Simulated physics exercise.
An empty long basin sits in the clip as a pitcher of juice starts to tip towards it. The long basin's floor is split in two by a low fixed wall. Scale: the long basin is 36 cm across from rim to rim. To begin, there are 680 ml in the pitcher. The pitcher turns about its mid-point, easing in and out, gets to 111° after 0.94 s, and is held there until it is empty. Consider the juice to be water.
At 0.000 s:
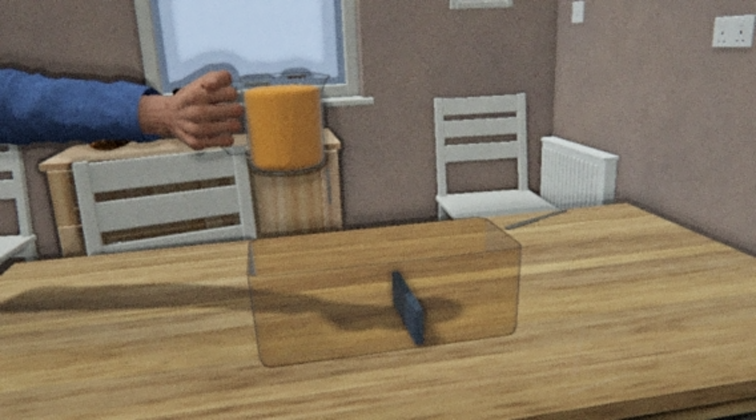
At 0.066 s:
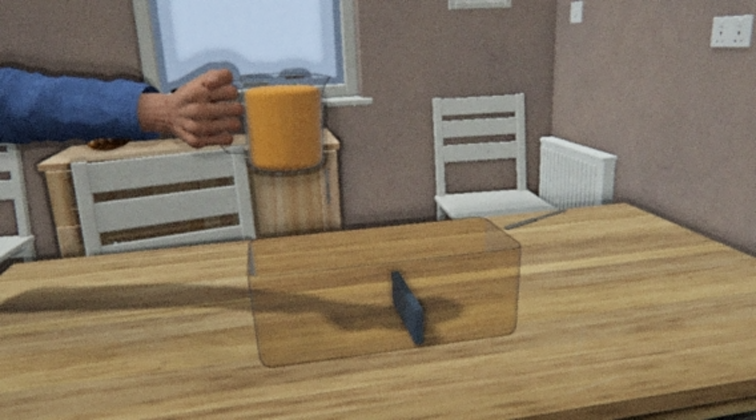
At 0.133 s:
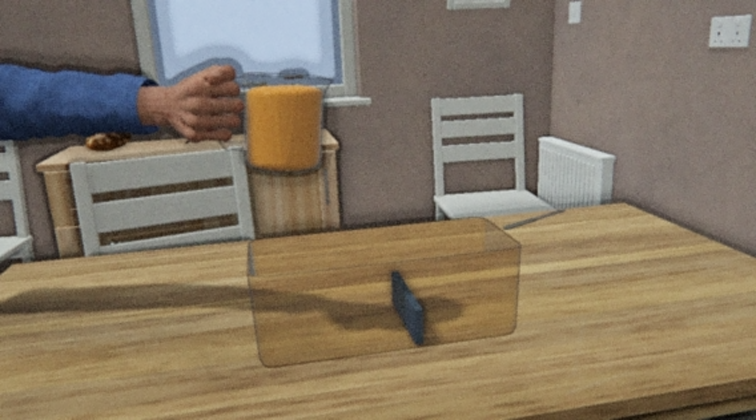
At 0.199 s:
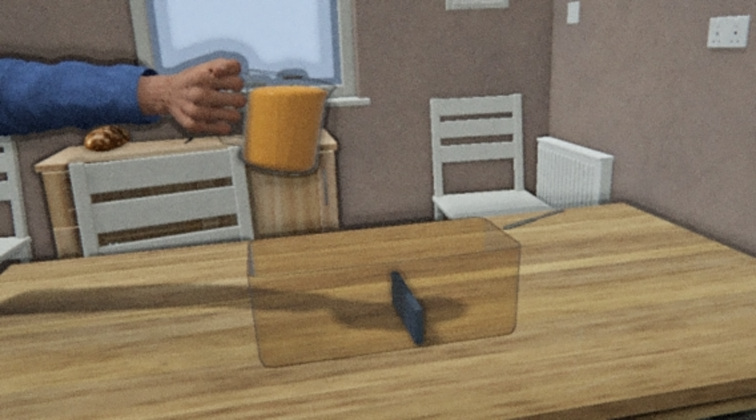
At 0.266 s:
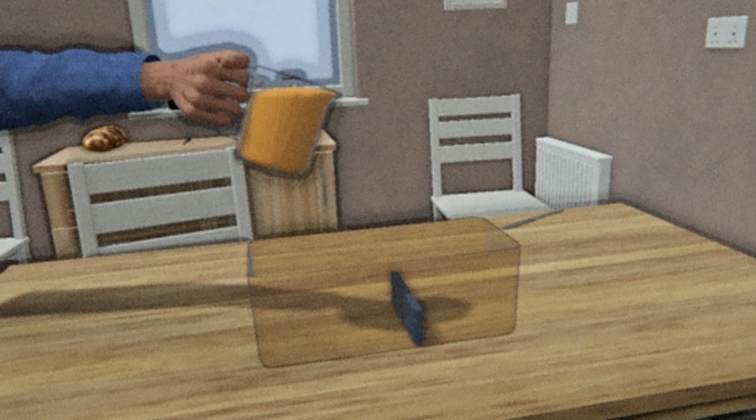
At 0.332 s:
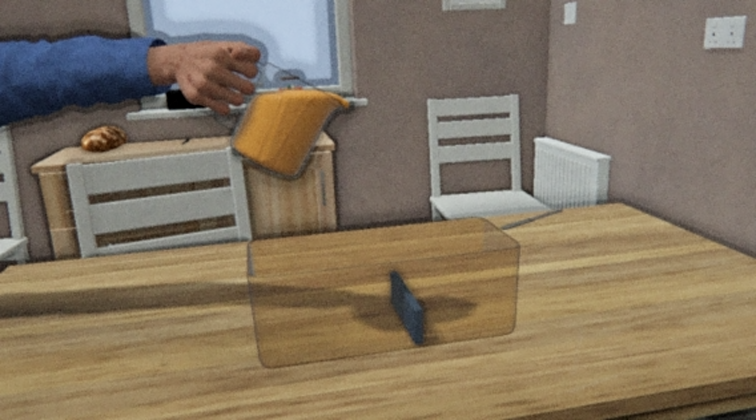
A pitcher of orange juice held by a hand tilting rightward above a clear basin with a dark divider on a wooden table.
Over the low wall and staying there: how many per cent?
39 out of 100.
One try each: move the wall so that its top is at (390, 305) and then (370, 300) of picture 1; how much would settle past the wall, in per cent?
First try about 70 %, second try about 95 %.
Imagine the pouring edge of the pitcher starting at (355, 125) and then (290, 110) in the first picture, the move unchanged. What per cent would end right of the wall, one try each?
60 in a hundred, followed by 5 in a hundred.
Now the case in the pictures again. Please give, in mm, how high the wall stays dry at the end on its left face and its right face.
Noted: Left near 40 mm, right near 40 mm.
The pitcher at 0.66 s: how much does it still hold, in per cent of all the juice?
About 60 per cent.
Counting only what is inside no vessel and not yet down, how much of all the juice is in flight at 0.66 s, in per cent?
I'd say close to 28 per cent.
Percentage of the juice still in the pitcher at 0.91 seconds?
Around 12 percent of it.
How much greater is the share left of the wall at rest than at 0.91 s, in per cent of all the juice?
Roughly 26 percent.
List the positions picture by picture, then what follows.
In the first picture, it leans 0°; its right rim is at (330, 74); the juice meets the walls at (244, 92) and (320, 88); the long basin's rim runs from (249, 258) to (503, 232); the wall's top is at (406, 290).
In the second picture, it leans 1°; its right rim is at (331, 75); the juice meets the walls at (244, 91) and (320, 87).
In the third picture, it leans 5°; its right rim is at (334, 79); the juice meets the walls at (246, 91) and (322, 89).
In the fourth picture, it leans 12°; its right rim is at (338, 85); the juice meets the walls at (248, 93) and (327, 90).
In the fifth picture, it leans 21°; its right rim is at (342, 94); the juice meets the walls at (250, 99) and (336, 92).
In the sixth picture, it leans 31°; its right rim is at (346, 105); the juice meets the walls at (244, 113) and (338, 98); 1 per cent is over the edge.
After 0.66 s the tilt is 89° and 60 per cent is still to pour, 4 is left of the wall and 9 right of it.
After 0.91 s the tilt is 111° and 12 per cent is still to pour, 34 is left of the wall and 36 right of it.
After 1.16 s the tilt is 111° and 0 per cent is still to pour, 58 is left of the wall and 38 right of it.
After 1.44 s the tilt is 111° and 0 per cent is still to pour, 59 is left of the wall and 39 right of it.
In the end 59 per cent lies left of the wall, 39 right of it and 1 outside.
